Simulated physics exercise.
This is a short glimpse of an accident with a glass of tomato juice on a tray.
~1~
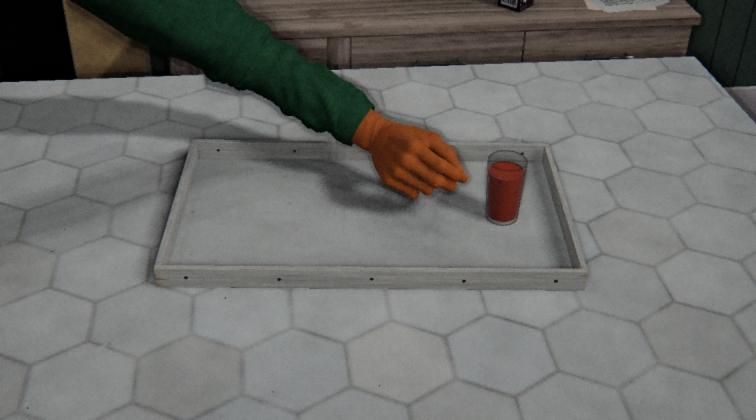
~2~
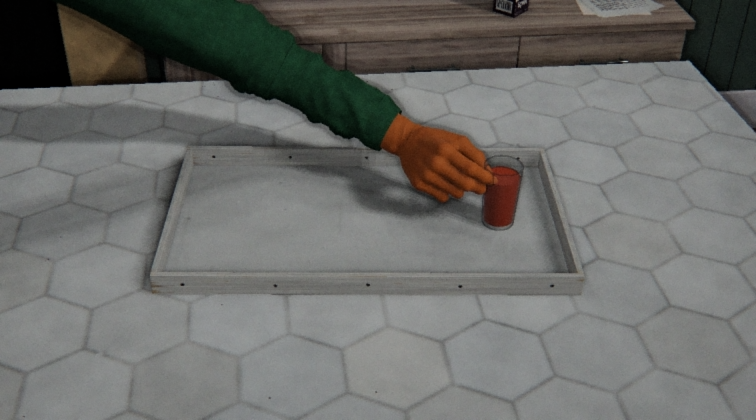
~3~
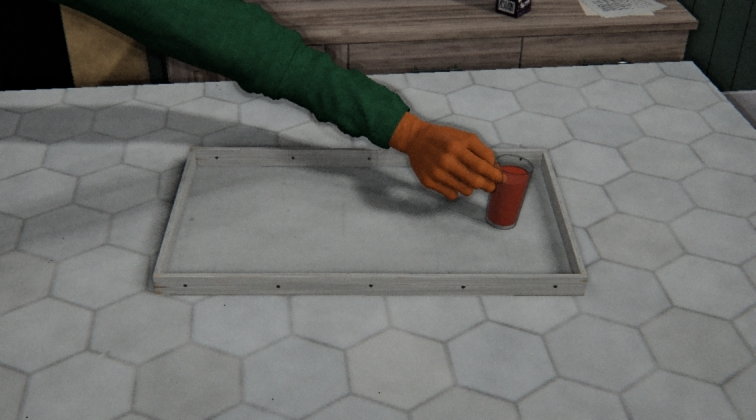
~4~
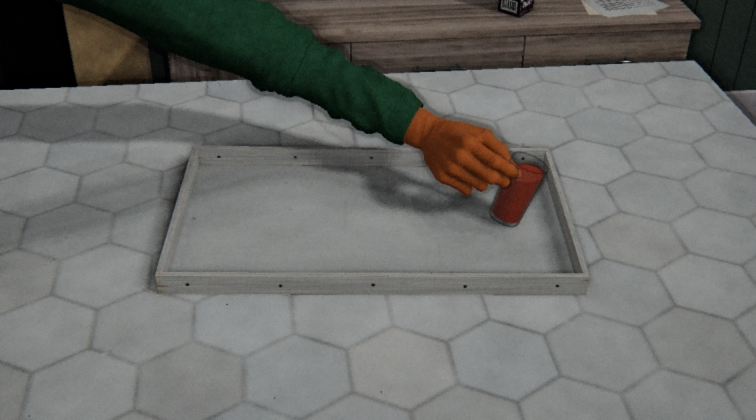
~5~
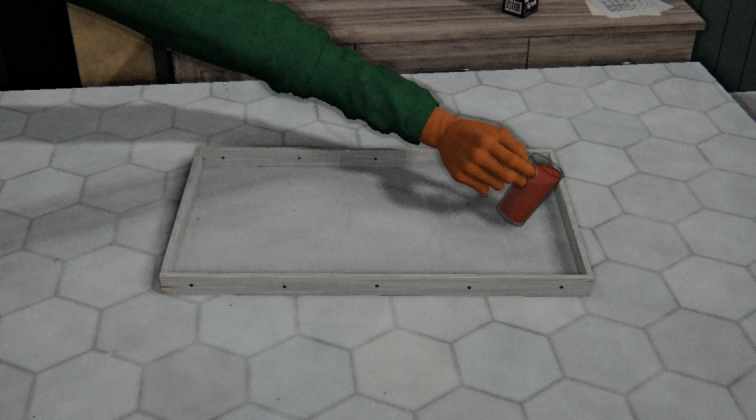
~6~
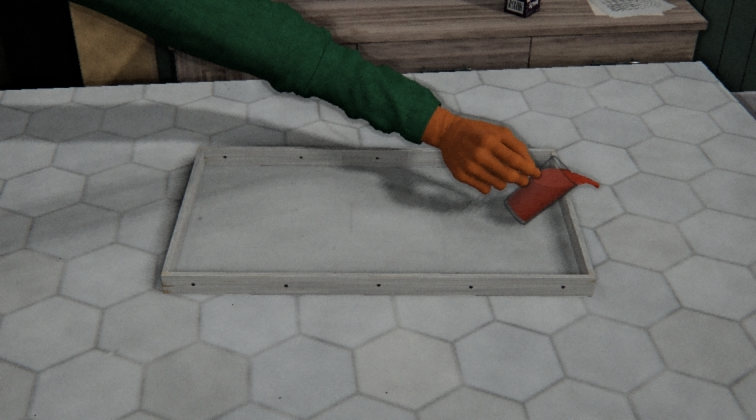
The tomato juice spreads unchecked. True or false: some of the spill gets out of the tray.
True, some gets out.
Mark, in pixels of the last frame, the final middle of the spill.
Around (735, 209).
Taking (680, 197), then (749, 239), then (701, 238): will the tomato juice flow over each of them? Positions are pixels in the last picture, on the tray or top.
Going in the order asked, the first spot is inside the spill, the second is inside the spill and the third is inside the spill.
Shortly, the glass lies across the rim; the puddle covers about as much as a plate; it has landed past the rim.
Then, the puddle covers about as much as a tray; it has landed past the rim.
At the finish, the puddle covers about as much as a tray; it has landed past the rim.
